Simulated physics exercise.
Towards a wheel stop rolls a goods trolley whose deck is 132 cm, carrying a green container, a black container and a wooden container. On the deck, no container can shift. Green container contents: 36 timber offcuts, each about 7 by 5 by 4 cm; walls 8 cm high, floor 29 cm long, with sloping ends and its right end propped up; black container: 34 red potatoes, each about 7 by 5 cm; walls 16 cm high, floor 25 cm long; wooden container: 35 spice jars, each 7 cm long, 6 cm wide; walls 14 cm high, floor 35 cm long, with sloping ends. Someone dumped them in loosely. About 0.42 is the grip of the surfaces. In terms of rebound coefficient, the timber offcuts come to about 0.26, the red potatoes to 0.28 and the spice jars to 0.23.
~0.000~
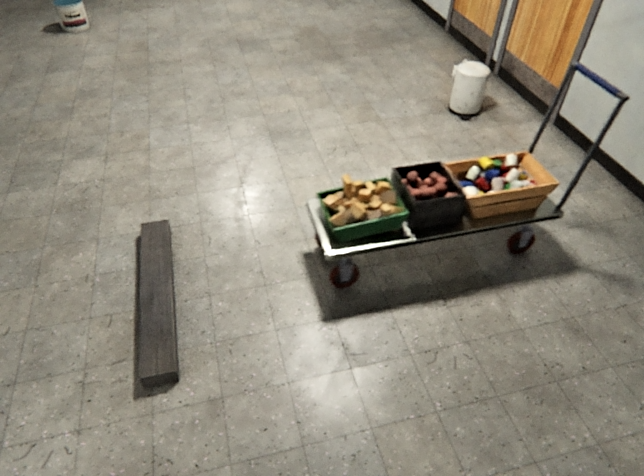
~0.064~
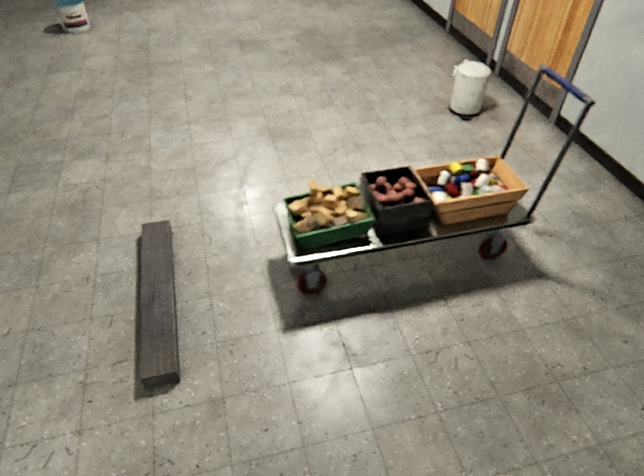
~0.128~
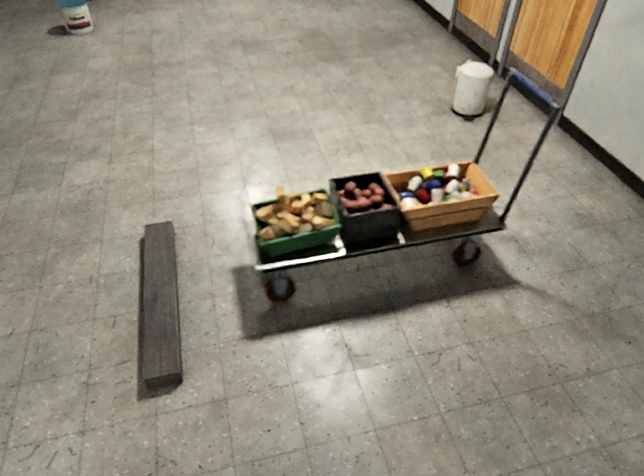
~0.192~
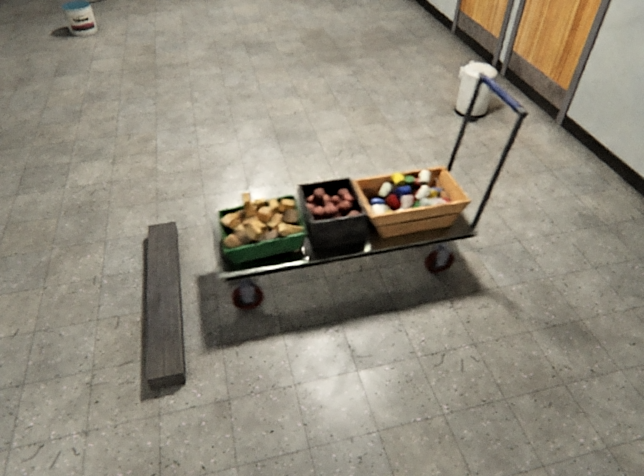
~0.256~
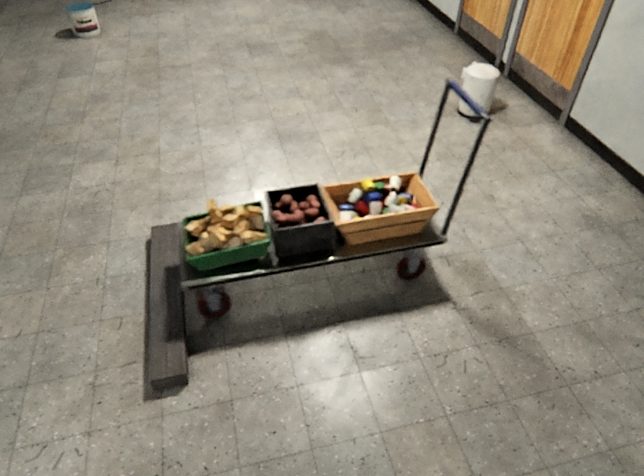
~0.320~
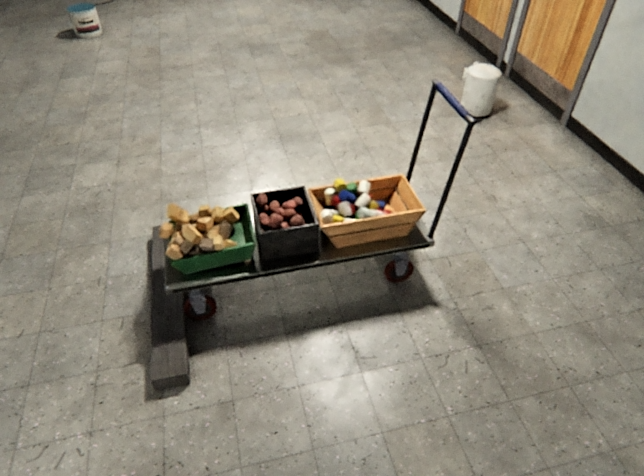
A goods trolley carrying a green container of timber offcuts, a black container of red potatoes and a wooden container of spice jars rolls left across a tiled floor and comes to rest against a dark wheel stop.
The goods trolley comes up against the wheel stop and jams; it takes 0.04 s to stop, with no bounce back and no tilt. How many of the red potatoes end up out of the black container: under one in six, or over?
Under one in six.
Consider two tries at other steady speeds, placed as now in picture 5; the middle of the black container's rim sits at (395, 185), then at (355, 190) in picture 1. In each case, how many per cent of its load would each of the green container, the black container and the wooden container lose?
Green container: 20 / 0 percent; black container: 0 / 0 percent; wooden container: 0 / 0 percent.
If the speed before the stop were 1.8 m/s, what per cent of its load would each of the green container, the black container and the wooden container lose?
In that case the green container sheds 20 per cent of its load, the black container 0 per cent, and the wooden container 0 per cent.
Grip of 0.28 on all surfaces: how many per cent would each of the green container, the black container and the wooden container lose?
Green container 40%, black container 0%, wooden container 30%.
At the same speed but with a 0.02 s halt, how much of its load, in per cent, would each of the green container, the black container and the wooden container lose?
With that change, green container 30 per cent, black container 10 per cent, wooden container 20 per cent.
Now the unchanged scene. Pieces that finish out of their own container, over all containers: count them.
About 20 in total.
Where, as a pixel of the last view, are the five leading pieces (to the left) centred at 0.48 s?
Centre: Approx. (118, 247) px.
After 0.36 s, 3 of 36 out of the green container, 0 of 34 out of the black container and 0 of 35 out of the wooden container.
After 0.48 s, 7 of 36 out of the green container, 1 of 34 out of the black container and 6 of 35 out of the wooden container.
After 0.71 s, 9 of 36 out of the green container, 1 of 34 out of the black container and 10 of 35 out of the wooden container.
When it is over (at 1.22 s), 9 of 36 out of the green container, 1 of 34 out of the black container and 10 of 35 out of the wooden container. Asked share, 1 of 34, 3 per cent.
